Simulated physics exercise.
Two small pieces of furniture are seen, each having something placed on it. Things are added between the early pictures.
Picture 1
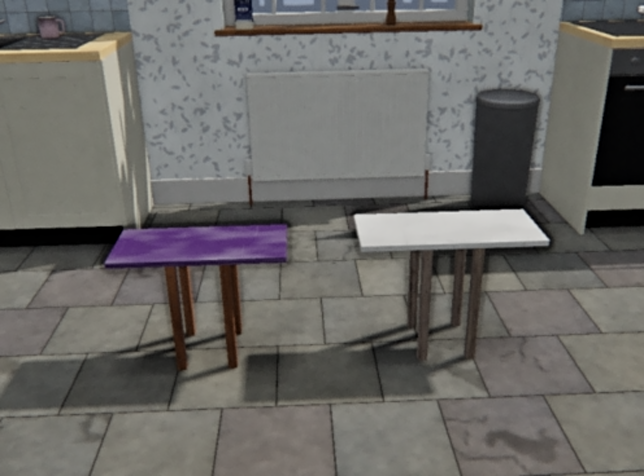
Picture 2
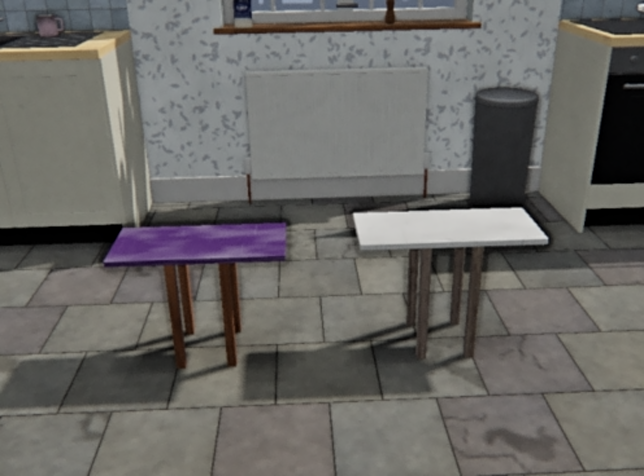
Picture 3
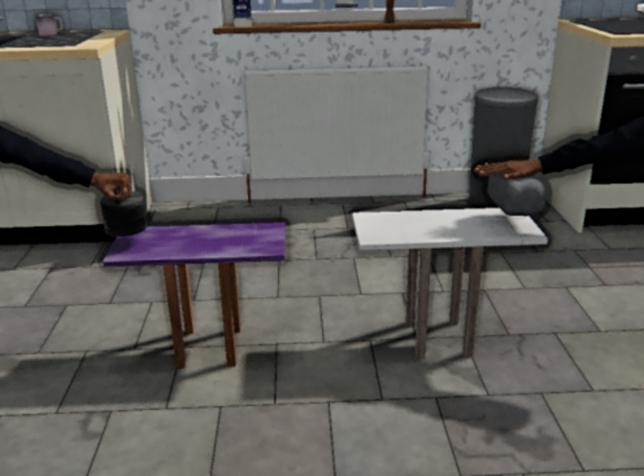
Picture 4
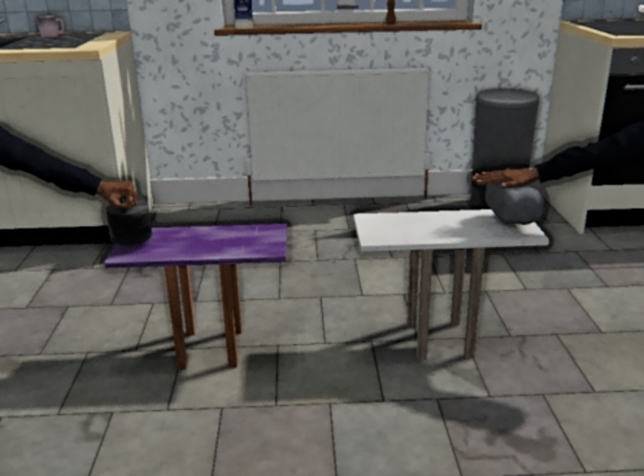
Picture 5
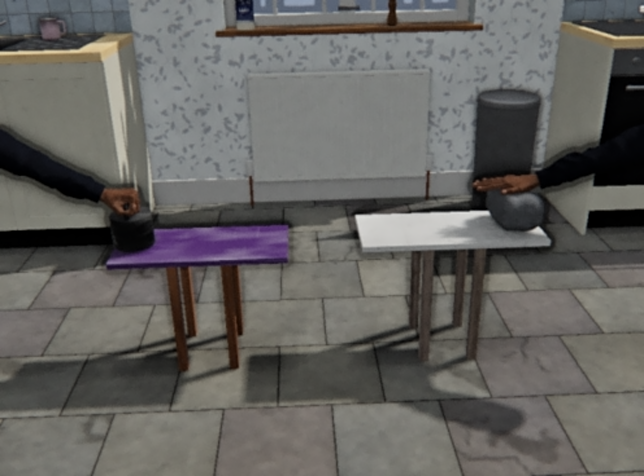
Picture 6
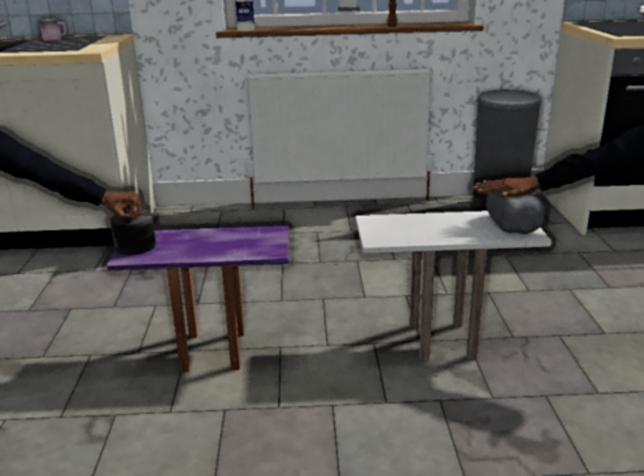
Two hands came in from the left and right, lowering a small dark object onto the purple table and a rounded grey one onto the white table, and stayed touching them.
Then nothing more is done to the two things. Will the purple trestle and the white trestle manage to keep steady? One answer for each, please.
Outcome: Chances are the purple trestle will go down, chances are the white trestle won't go down.
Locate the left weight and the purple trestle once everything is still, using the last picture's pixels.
The first ends near (16, 343), the second near (88, 292).
Then, 0.46 s past the last view, purple trestle leaning 21° off how it started near (159, 246); white trestle at rest near (449, 231).
Then, 0.62 s past the last view, purple trestle leaning 54° off how it started near (117, 273); white trestle at rest near (449, 231).
Finally, the purple trestle tips up, near (88, 293); the white trestle stays flat on its feet, near (449, 231).
